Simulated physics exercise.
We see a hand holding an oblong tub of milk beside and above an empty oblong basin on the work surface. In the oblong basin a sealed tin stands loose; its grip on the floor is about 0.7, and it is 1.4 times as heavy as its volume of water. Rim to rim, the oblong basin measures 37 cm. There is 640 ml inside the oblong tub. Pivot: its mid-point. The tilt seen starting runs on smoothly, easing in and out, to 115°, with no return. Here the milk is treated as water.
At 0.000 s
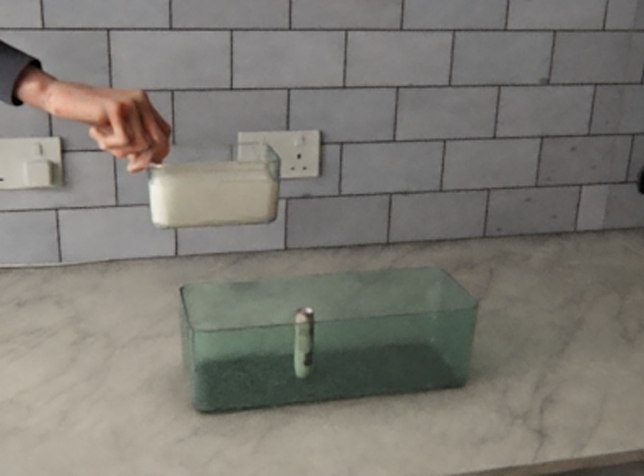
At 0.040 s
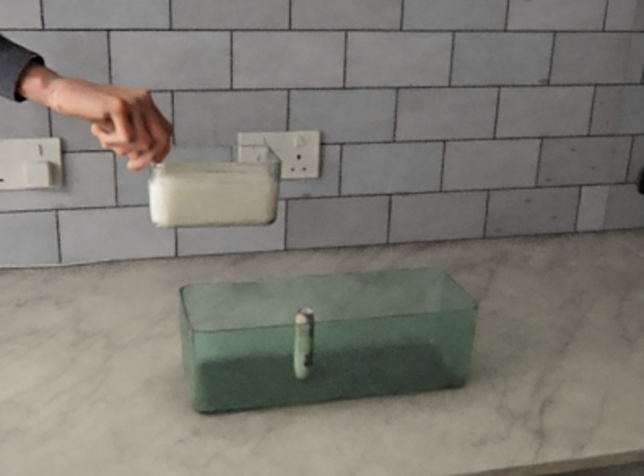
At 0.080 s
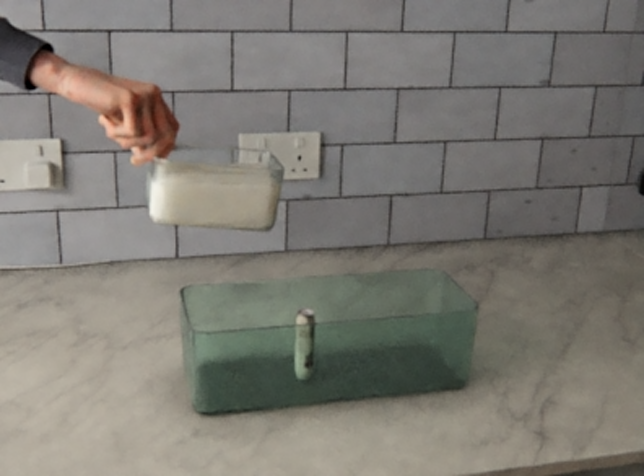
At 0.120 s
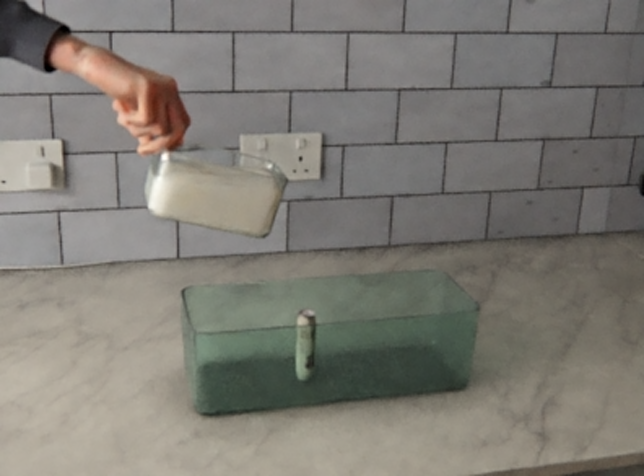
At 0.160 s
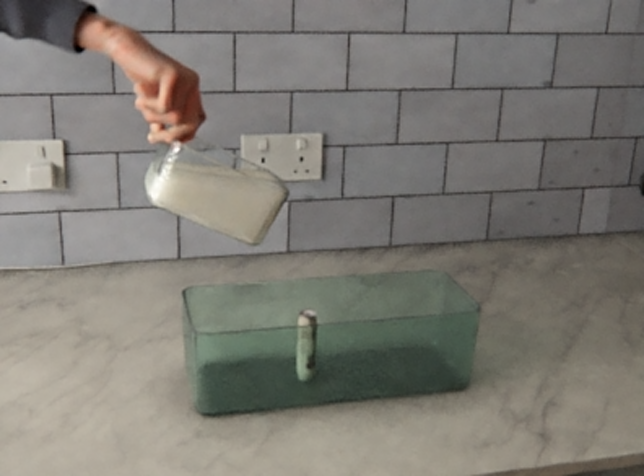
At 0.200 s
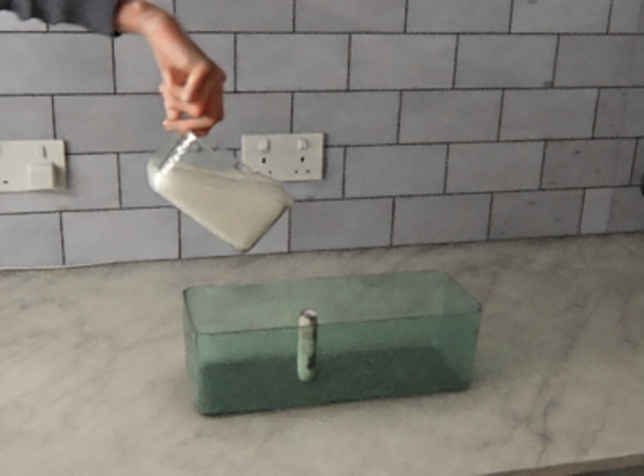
A hand held a clear oblong tub of milky white liquid above a greenish see-through basin on a marbled worktop, then smoothly tilted the tub, its right end dipping lower as the hand rose.
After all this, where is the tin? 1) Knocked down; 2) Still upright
The answer is 1.
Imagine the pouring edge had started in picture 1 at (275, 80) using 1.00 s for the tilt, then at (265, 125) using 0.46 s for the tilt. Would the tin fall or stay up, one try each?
In the first try it remains standing; in the second it comes down.
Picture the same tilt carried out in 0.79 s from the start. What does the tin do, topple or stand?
The tin stays balanced.
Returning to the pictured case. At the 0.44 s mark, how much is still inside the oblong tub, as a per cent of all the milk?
At that time about 12 in a hundred parts are still held.
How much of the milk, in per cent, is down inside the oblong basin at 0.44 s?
42 %, give or take.
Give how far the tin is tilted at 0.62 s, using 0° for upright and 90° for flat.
About 5 degrees from upright.
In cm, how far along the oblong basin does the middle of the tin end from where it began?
Looks like roughly 6.5 cm in total.
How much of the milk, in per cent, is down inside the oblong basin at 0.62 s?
Some 94 percent.
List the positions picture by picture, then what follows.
The first frame shows tilt 0°; pouring edge (274, 154); surface from (150, 172) to (271, 168); the oblong basin's rim runs from (184, 309) to (460, 288); the tin's top is at (305, 314).
The second frame shows tilt 2°; pouring edge (275, 156); surface from (150, 173) to (271, 169).
The third frame shows tilt 7°; pouring edge (278, 163); surface from (152, 172) to (273, 172).
The fourth frame shows tilt 16°; pouring edge (281, 173); surface from (154, 171) to (277, 176).
The fifth frame shows tilt 27°; pouring edge (282, 186); surface from (153, 170) to (281, 180).
The sixth frame shows tilt 40°; pouring edge (281, 201); surface from (151, 166) to (276, 186); 4 per cent is over the edge.
Then, 0.44 s in, the tilt is 111° and 12 per cent is still to pour; the tin stands where it began.
Then, 0.62 s in, the tilt is 115° and 1 per cent is still to pour; the tin leans 5°.
Then, 0.80 s in, the tilt is 115° and 0 per cent is still to pour; the tin leans 35°.
Then, 1.00 s in, the tilt is 115° and 0 per cent is still to pour; the tin lies on its side.
Finally, the tin lies on its side.
